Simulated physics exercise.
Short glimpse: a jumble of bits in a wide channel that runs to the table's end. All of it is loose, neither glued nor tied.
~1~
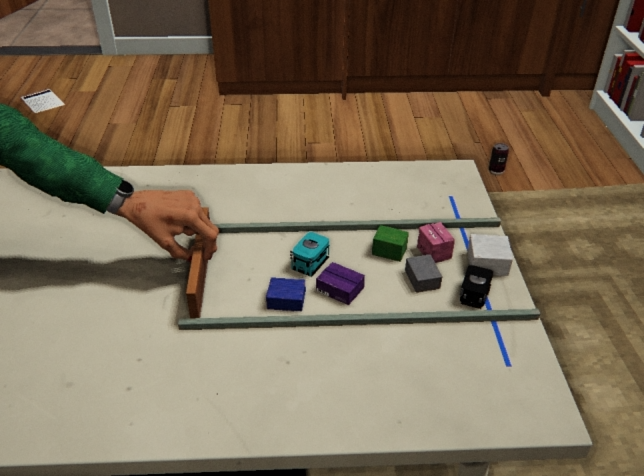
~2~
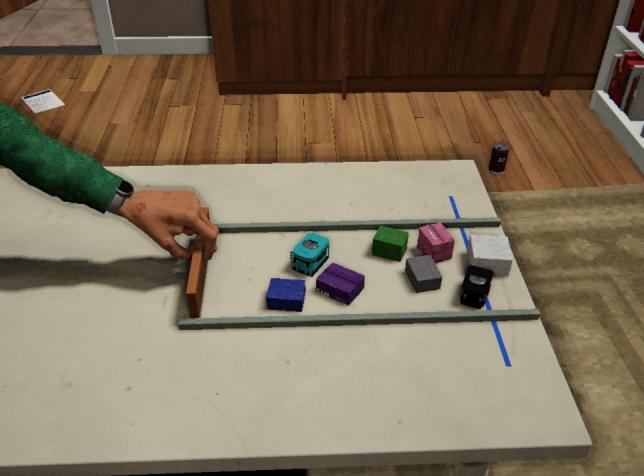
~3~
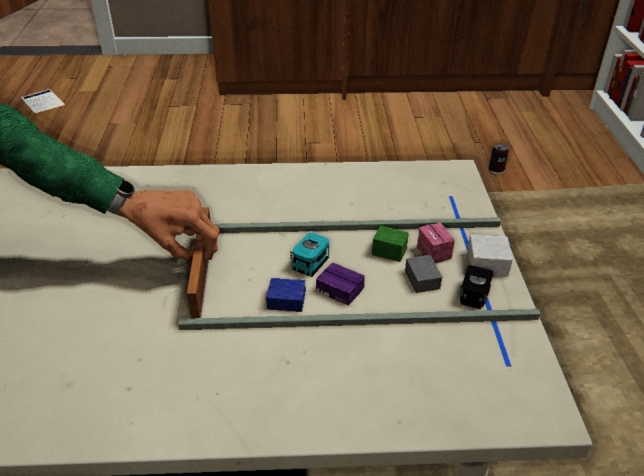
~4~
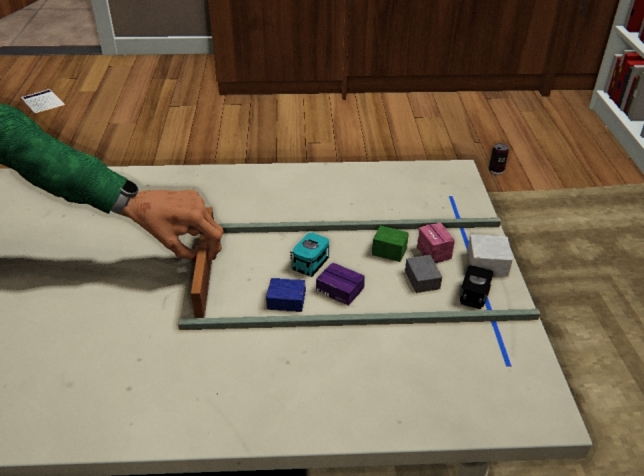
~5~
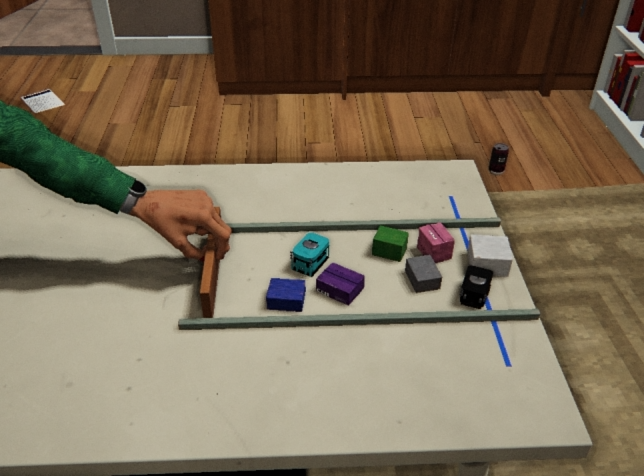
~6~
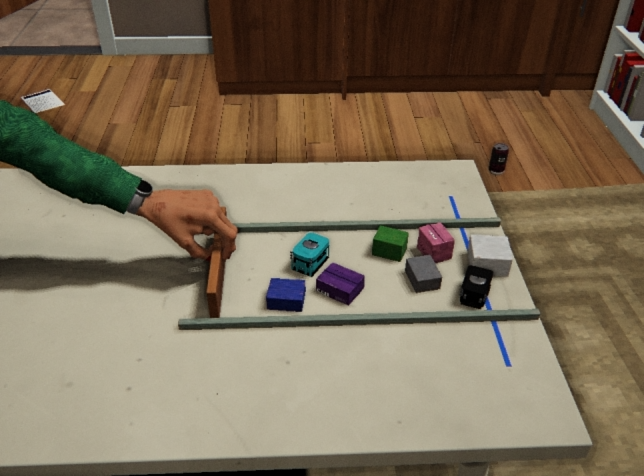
A hand slides a wooden board slightly right along a channel toward loose, unmoving coloured blocks.
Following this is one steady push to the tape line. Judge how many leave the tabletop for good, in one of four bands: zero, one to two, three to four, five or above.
That falls in the band three to four.
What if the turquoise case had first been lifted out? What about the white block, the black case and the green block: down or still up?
The white block tumbles off, the black case comes down, the green block is kept.
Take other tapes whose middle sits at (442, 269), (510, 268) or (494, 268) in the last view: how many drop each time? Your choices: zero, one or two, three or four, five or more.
So, taking them in turn, I'd give 1 or 2; more than four; 5 or more.
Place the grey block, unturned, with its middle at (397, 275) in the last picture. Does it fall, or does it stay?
From that position it keeps its spot.
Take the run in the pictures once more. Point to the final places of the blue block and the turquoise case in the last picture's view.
The blue block ends up near (502, 288), and the turquoise case near (484, 247).
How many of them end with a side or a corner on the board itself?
It's 2.
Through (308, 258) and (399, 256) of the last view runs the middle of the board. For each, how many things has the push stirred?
One spot: 3. Other spot: 8.
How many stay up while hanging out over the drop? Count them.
It would come to 2.
A little later, none off yet; white block at rest near (489, 255); black case at rest near (476, 287); pink box at rest near (435, 243).
When it is over, the number that fall off is three or four; down, grey block, pink box, black case and white block.
